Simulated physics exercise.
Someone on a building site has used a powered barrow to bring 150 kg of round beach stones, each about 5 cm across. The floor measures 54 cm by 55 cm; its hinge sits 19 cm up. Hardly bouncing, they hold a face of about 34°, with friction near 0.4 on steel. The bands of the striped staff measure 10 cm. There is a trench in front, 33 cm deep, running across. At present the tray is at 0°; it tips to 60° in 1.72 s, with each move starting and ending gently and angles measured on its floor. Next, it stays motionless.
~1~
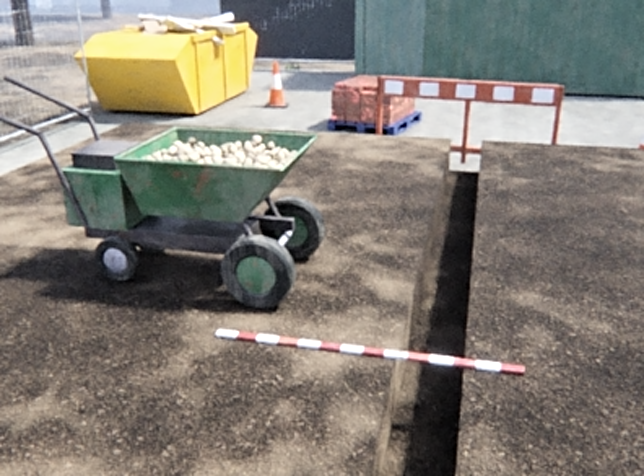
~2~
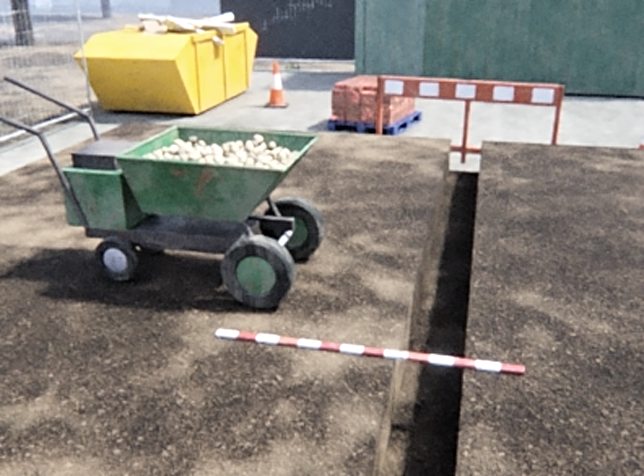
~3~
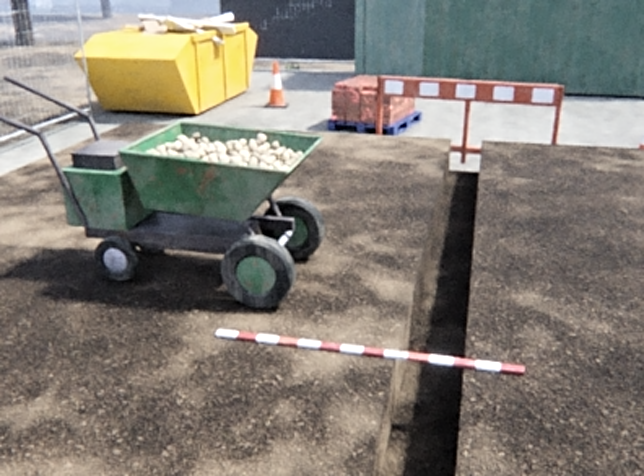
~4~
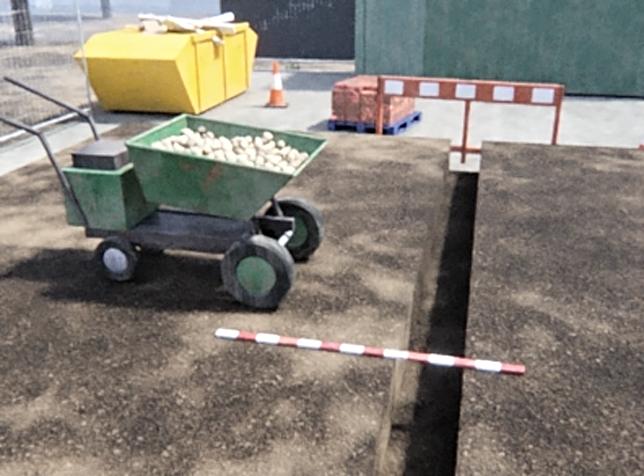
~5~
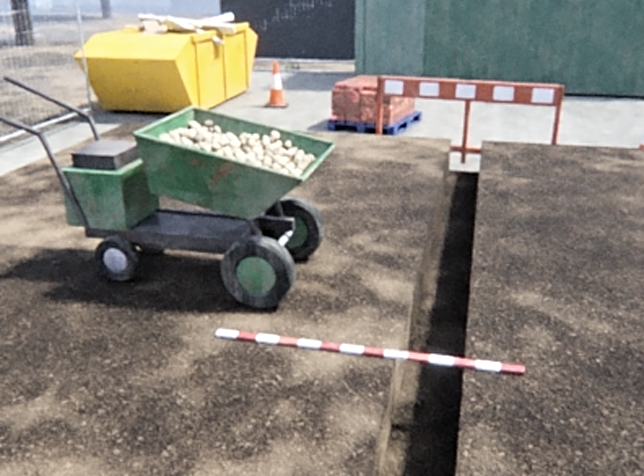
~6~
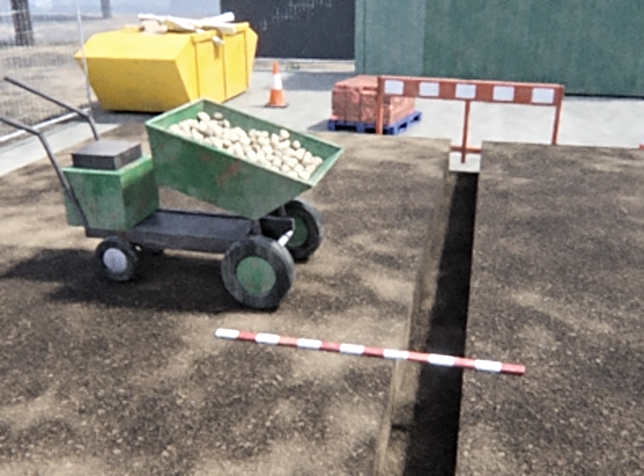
A green wheeled barrow heaped with pale rounded stones stands on dark, shadow-dappled ground at left, seen from slightly above by a still camera. Behind it are a yellow skip, an orange cone, reddish blocks and a red-and-white barrier before a green wall, with a striped staff lying across a narrow trench at right. The tray slowly tilts up at its left end, leaning rightward, while the wheels stay put.
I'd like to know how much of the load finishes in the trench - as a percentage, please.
Somewhere near 70 per cent of it finishes in the trench.
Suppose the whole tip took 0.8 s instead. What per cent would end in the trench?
It would come to roughly 70 per cent.
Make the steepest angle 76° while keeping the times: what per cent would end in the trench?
Roughly 90% would end there.
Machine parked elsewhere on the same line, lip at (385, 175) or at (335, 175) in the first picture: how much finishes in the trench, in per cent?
Some 20 and some 60 per cent, in that order.
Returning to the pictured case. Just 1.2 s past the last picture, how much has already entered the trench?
Close to 20 per cent has got there by then.
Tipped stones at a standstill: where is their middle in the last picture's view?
I'd point somewhere around (430, 329).
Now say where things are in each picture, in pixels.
In the first frame, lip at (281, 170), floor tilted 0°, highest stones at (222, 149).
In the second frame, the tray is at 1°, its lip at (283, 170); the top of the load is at (223, 148).
In the third frame, the tray is at 3°, its lip at (287, 172); the top of the load is at (214, 145).
In the fourth frame, the tray is at 7°, its lip at (294, 175); the top of the load is at (187, 139).
In the fifth frame, the tray is at 11°, its lip at (303, 179); the top of the load is at (194, 132).
In the sixth frame, the tray is at 17°, its lip at (313, 185); the top of the load is at (201, 124).
Then, 0.7 s after the last picture the floor is at 51°, 100 % in the tray; the foremost stones are at (362, 221).
Then, 1.2 s after the last picture the floor is at 60°, 65 % in the tray, 14 % short of the trench, 21 % in the trench; the foremost stones are at (461, 339).
Then, 1.6 s after the last picture the floor is at 60°, 41 % in the tray, 14 % short of the trench, 45 % in the trench; the foremost stones are at (462, 339).
Then, 3.5 s after the last picture the floor is at 60°, 9 % in the tray, 22 % short of the trench, 70 % in the trench; the foremost stones are at (464, 315).
